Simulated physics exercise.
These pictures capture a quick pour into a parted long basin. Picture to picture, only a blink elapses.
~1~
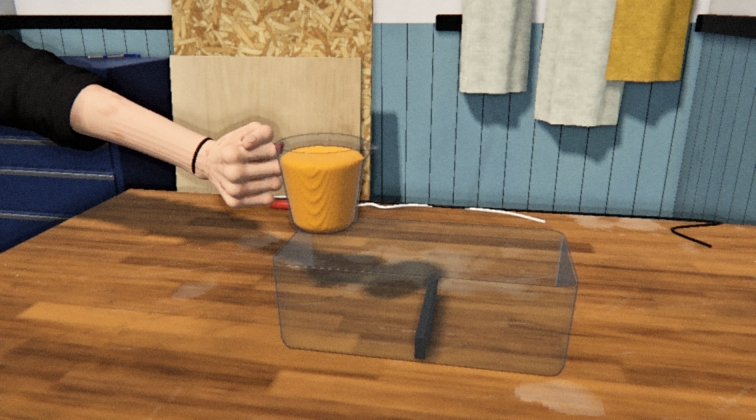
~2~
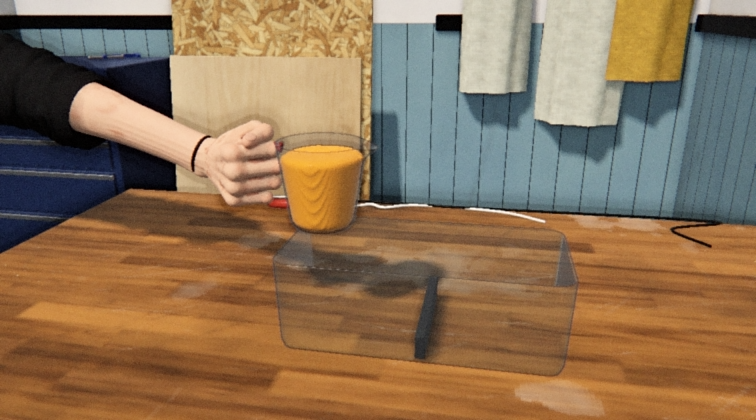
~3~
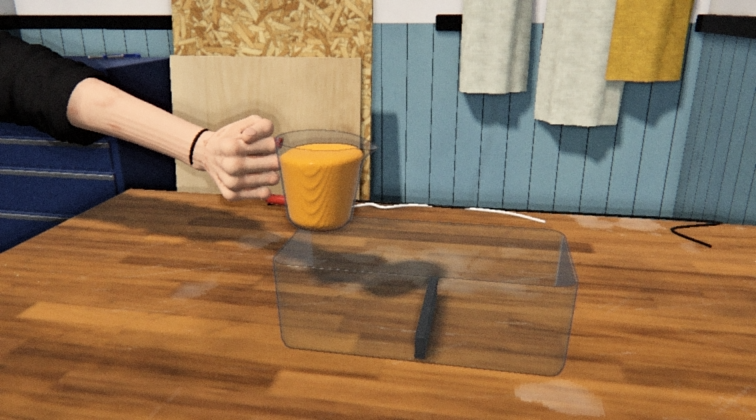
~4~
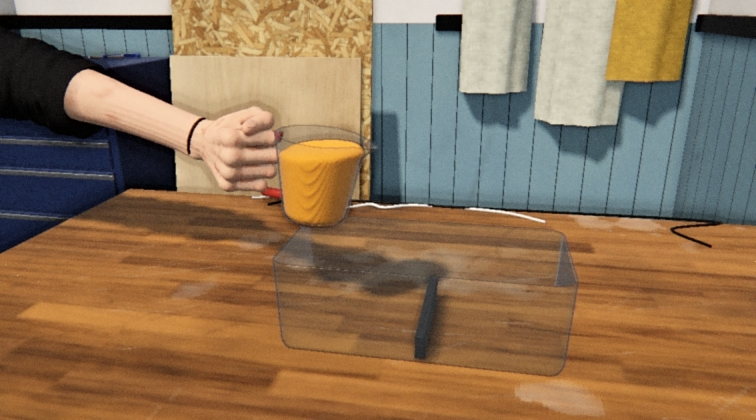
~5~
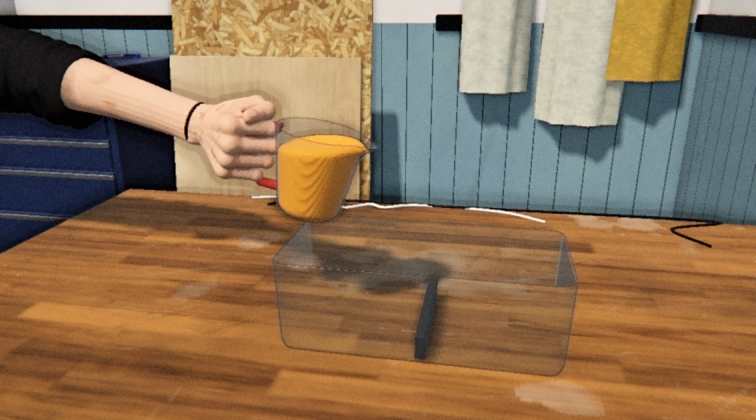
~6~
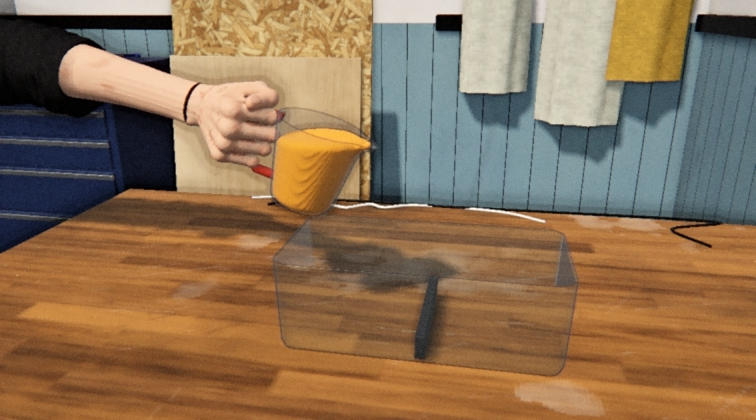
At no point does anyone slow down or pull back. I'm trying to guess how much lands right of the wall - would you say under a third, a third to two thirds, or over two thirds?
Honestly, the portion right of the wall rises beyond two thirds.
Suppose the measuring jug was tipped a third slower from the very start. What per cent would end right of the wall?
Estimate: Around 90 %.
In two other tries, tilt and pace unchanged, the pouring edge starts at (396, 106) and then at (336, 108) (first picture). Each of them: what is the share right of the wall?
In turn 70 % and 65 %.
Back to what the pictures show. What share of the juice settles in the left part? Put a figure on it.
It comes to some 15 per cent.
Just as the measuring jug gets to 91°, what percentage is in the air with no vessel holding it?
Estimate: 30 per cent, roughly.
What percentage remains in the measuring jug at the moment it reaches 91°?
Roughly 60 percent remains at that point.
A moment on, the measuring jug is tipped on its side and 62 per cent is still to pour, 3 is left of the wall and 3 right of it.
Next, the measuring jug is tipped right over and 3 per cent is still to pour, 3 is left of the wall and 69 right of it.
Then the measuring jug is tipped right over and 0 per cent is still to pour, 11 is left of the wall and 82 right of it.
Later the measuring jug is tipped right over and 0 per cent is still to pour, 13 is left of the wall and 82 right of it.
In the end 13 per cent lies left of the wall, 81 right of it and 6 outside.
